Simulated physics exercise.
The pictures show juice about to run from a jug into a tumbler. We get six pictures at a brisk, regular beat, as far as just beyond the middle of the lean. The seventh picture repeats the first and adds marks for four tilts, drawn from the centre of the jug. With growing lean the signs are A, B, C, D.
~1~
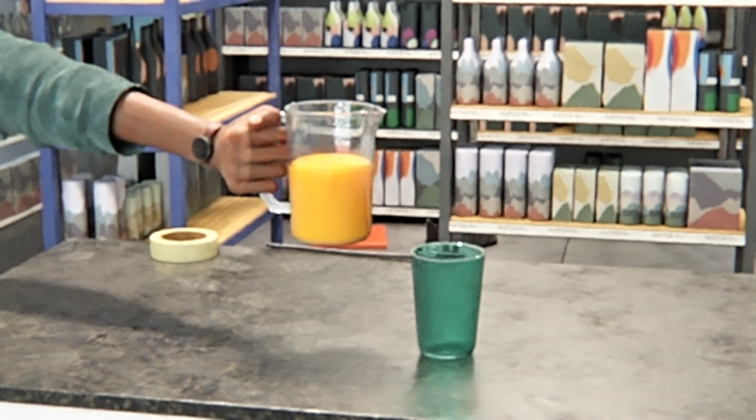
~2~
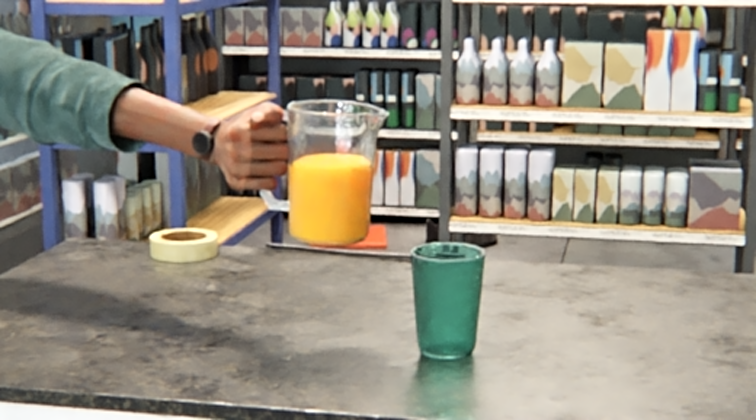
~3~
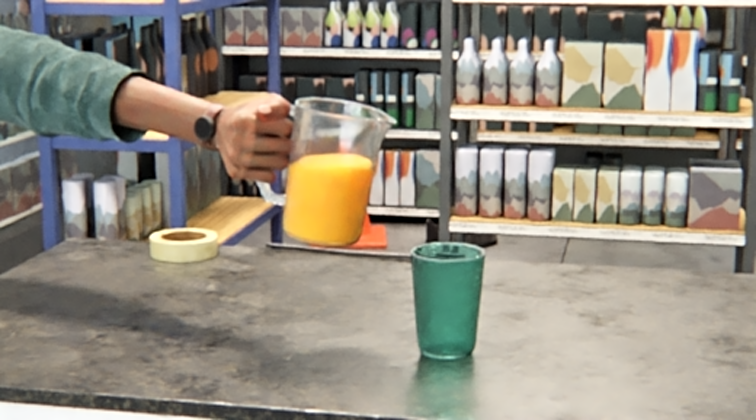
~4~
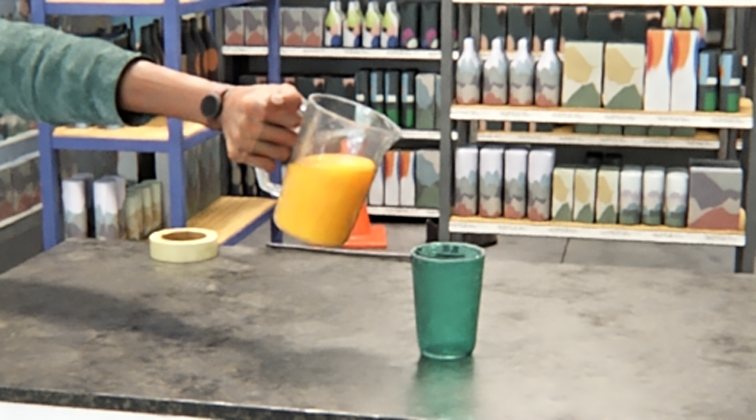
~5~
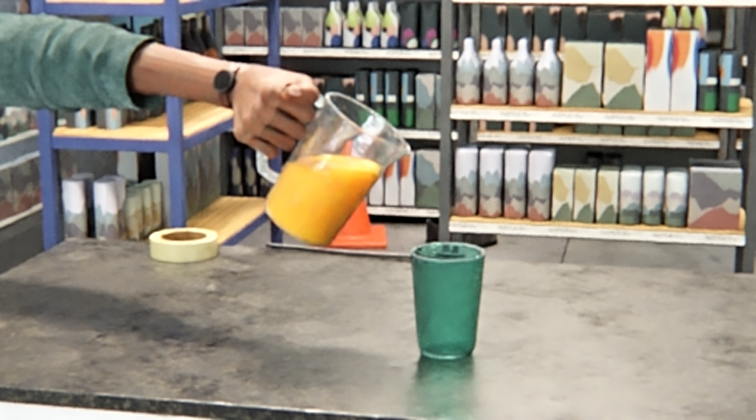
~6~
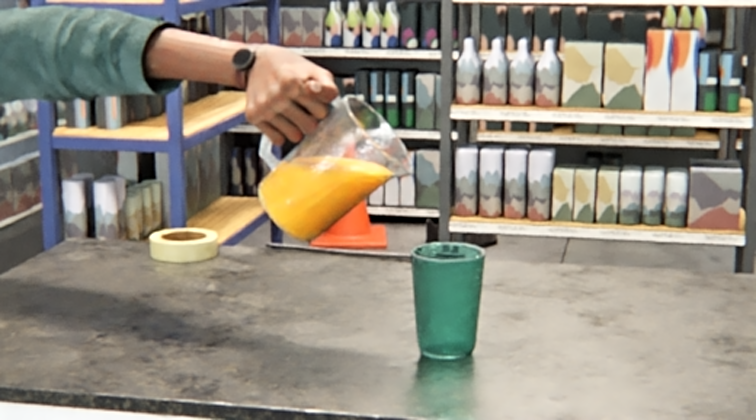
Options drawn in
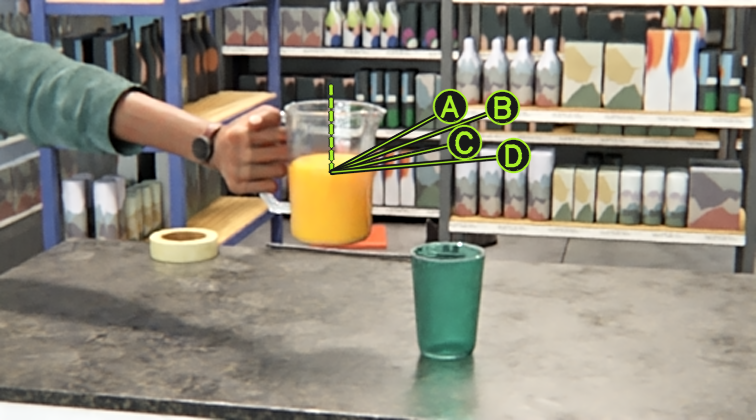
In a shop, a hand lifting and tilting a glass jug of orange juice rightward near a green tumbler on a dark counter.
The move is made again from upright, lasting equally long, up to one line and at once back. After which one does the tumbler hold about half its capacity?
C beats the others.
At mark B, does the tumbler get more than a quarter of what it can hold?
Yes.
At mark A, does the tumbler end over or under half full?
Under half.
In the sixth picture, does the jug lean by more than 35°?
Yes.
On the marked copy, A at (435, 115); B at (486, 114); C at (447, 146); D at (496, 157).
Choosing A, the tumbler ends with about 14 % of what it can hold.
Choosing B, the tumbler ends with about 31 % of what it can hold.
Choosing C, the tumbler ends with about 52 % of what it can hold.
Choosing D, the tumbler ends with about 73 % of what it can hold.
